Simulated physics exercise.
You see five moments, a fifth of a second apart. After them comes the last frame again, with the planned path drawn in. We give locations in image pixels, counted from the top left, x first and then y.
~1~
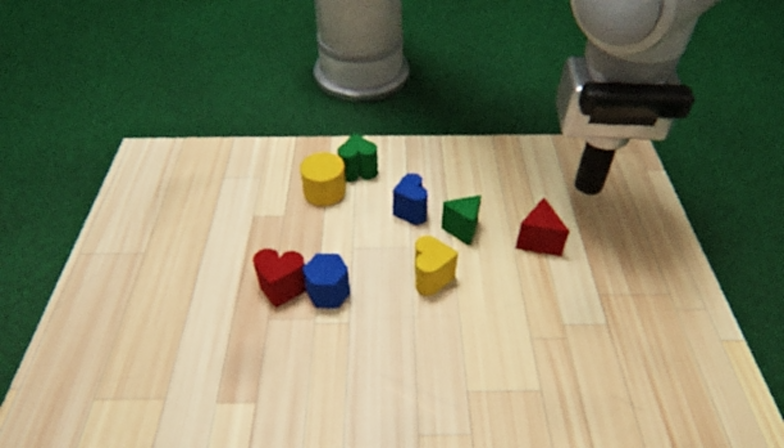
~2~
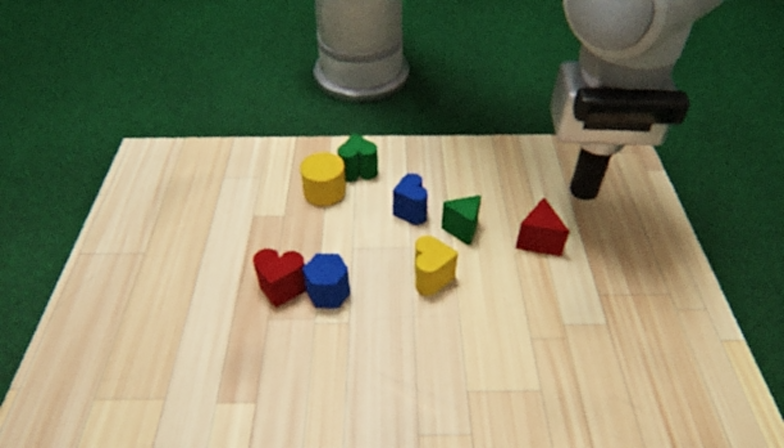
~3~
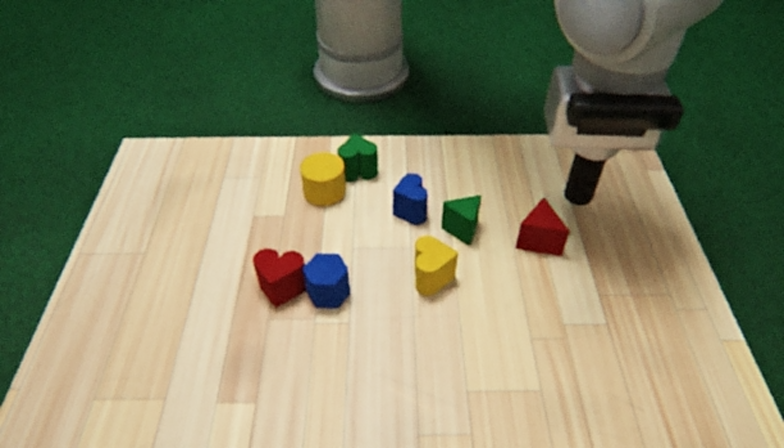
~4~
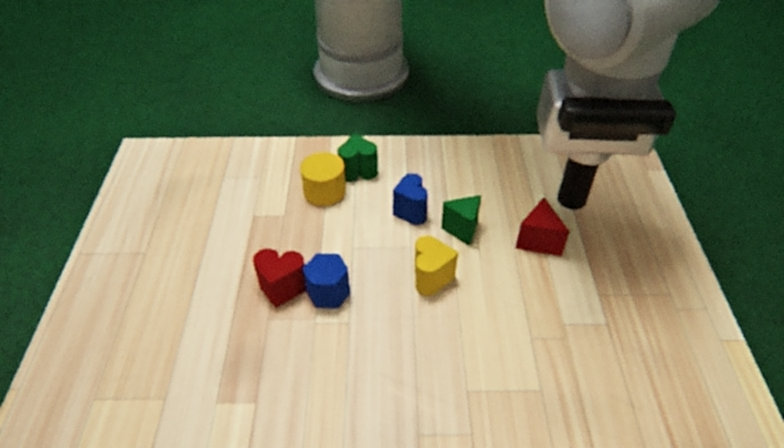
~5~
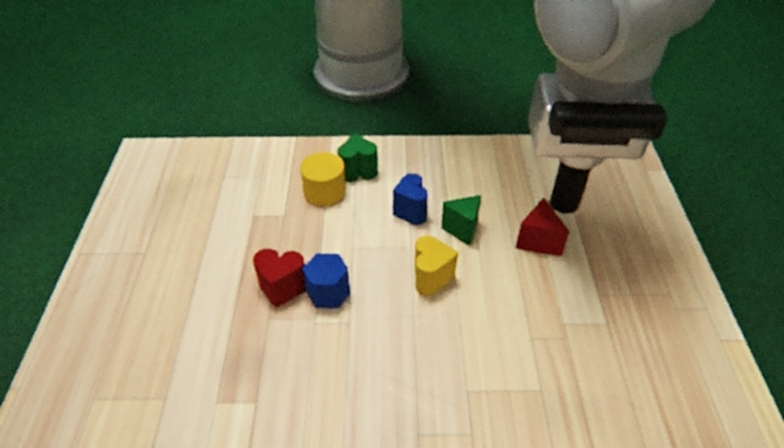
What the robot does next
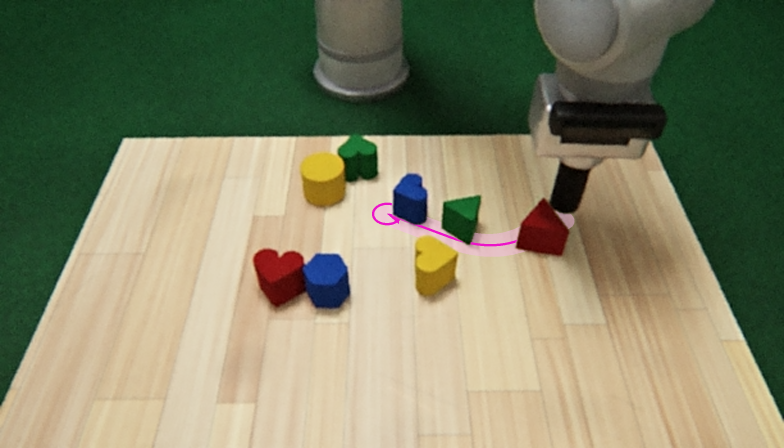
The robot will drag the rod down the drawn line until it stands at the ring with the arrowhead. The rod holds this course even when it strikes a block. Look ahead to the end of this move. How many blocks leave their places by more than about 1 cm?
The number is three or more.
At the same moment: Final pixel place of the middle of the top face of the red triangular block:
Its top middle will sit at (515, 242).
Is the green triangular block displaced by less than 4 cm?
I'd say no.
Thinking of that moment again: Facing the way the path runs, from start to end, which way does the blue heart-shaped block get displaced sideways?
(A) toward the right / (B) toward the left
A
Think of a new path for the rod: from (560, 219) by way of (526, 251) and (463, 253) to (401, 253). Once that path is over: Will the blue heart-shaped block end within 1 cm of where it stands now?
Short answer: Yes.
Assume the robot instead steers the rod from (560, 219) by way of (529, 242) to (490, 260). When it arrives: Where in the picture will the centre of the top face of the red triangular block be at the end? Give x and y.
Somewhere near (499, 259).
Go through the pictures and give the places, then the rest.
In the first picture, rod's lower end at (588, 186); blue heart-shaped block at (412, 186); yellow heart-shaped block at (433, 253); green triangular block at (465, 205); red triangular block at (545, 217).
In the second picture, rod at (584, 191); blocks still.
In the third picture, rod at (578, 196); blocks still.
In the fourth picture, rod at (572, 200); blocks still.
In the fifth picture, rod at (564, 204); blue heart-shaped block at (412, 186); yellow heart-shaped block at (433, 253); green triangular block at (465, 205); red triangular block at (545, 217).
Drawn move, from (560, 219) via (509, 243) and (445, 235), ending at (387, 214).
On the path given first. One third of the way, rod at (512, 228); red triangular block at (518, 241), turned 80° anticlockwise.
Two thirds of the way, rod at (446, 220); blue heart-shaped block at (408, 185); green triangular block at (438, 191), turned 60° clockwise; red triangular block at (515, 242), turned 90° anticlockwise.
At the end, rod at (387, 199); blue heart-shaped block at (378, 168), turned 55° clockwise; yellow heart-shaped block still; green triangular block at (423, 180), turned 95° clockwise; red triangular block at (515, 242), turned 90° anticlockwise.
